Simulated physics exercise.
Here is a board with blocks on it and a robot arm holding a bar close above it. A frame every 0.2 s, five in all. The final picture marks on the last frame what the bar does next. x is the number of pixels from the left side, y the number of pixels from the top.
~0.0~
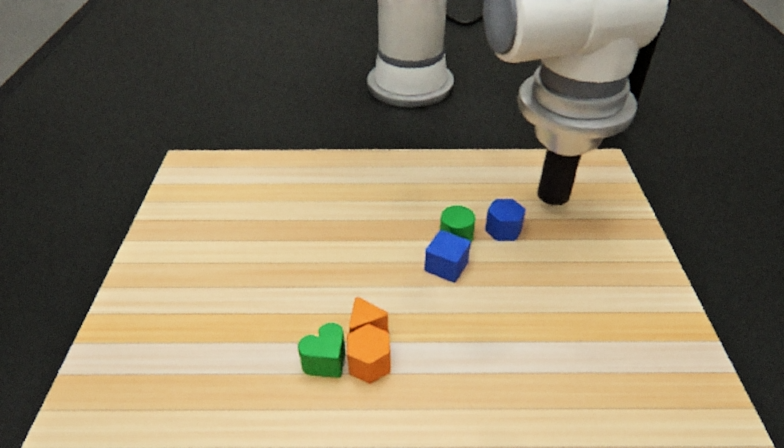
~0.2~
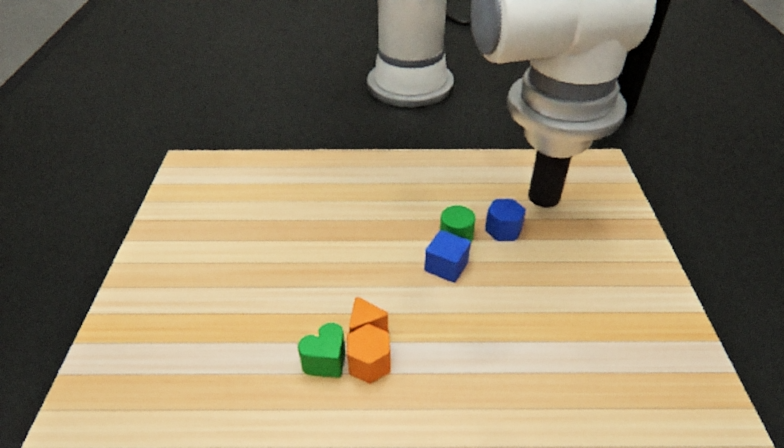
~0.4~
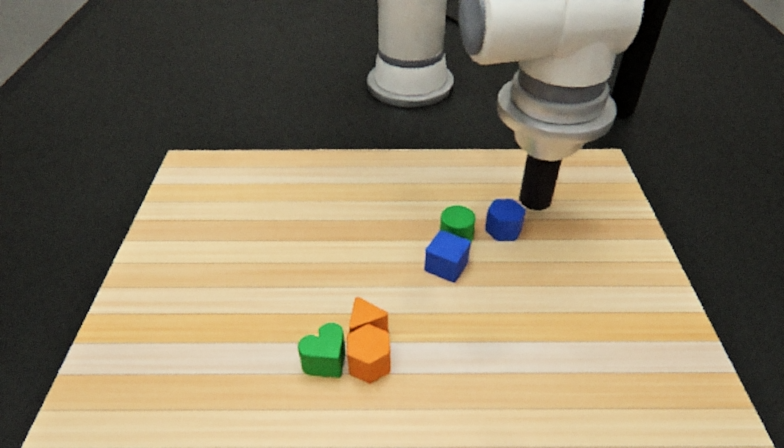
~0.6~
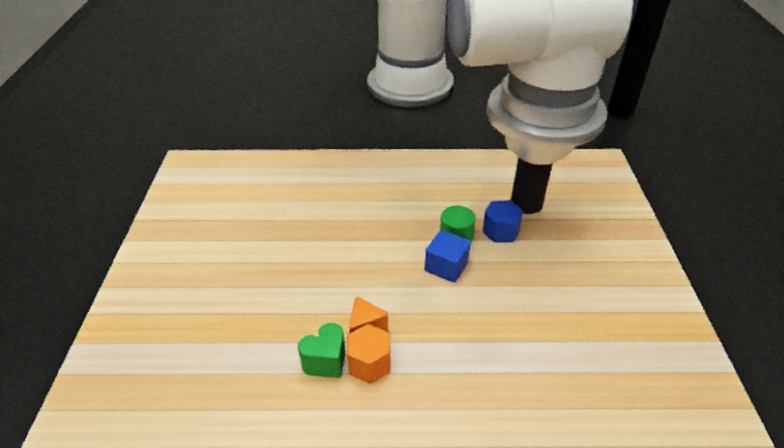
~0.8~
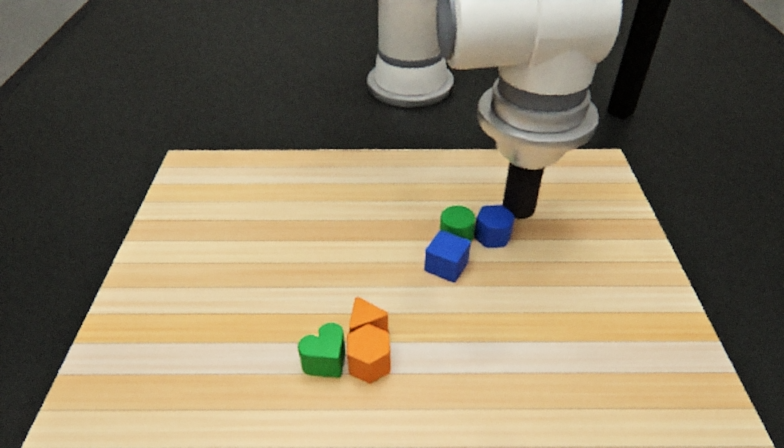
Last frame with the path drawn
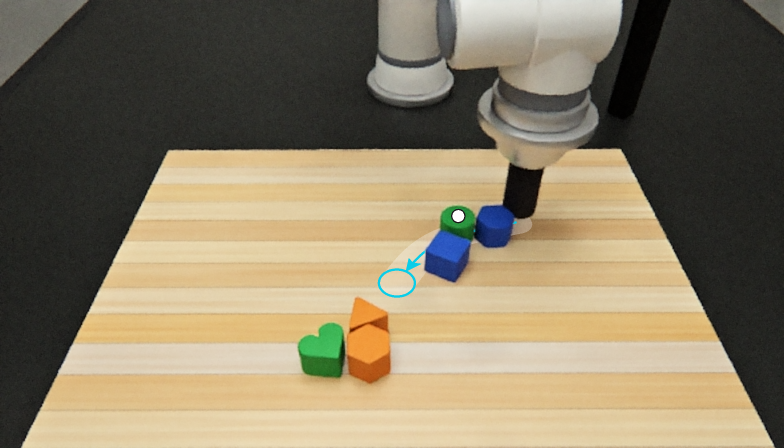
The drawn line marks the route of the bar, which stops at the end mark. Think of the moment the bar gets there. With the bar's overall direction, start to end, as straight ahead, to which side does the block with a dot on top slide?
It slides rightward.
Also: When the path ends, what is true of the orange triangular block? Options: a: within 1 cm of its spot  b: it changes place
My answer is option a.
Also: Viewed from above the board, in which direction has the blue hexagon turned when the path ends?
It turns counter-clockwise.
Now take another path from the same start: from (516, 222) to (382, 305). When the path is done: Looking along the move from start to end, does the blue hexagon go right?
No.
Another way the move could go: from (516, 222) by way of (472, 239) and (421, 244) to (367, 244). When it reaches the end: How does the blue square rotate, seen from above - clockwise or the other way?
Overhead view: Clockwise.
The line goes from (516, 222) by way of (469, 232) and (427, 250) to (397, 283); the dot is on the green circle.
The first path, step by step. One third of the way, bar (469, 218); blue square (440, 254); green circle (435, 222); blue hexagon (467, 236), turned 60° anticlockwise.
Two thirds of the way, bar (427, 236); blue square (438, 262), turned 25° clockwise; green circle (393, 236); blue hexagon (464, 243), turned 85° anticlockwise.
At the end, bar (397, 269); orange triangular block unmoved; blue square (438, 267); green circle (364, 250); blue hexagon (464, 243), turned 85° anticlockwise.
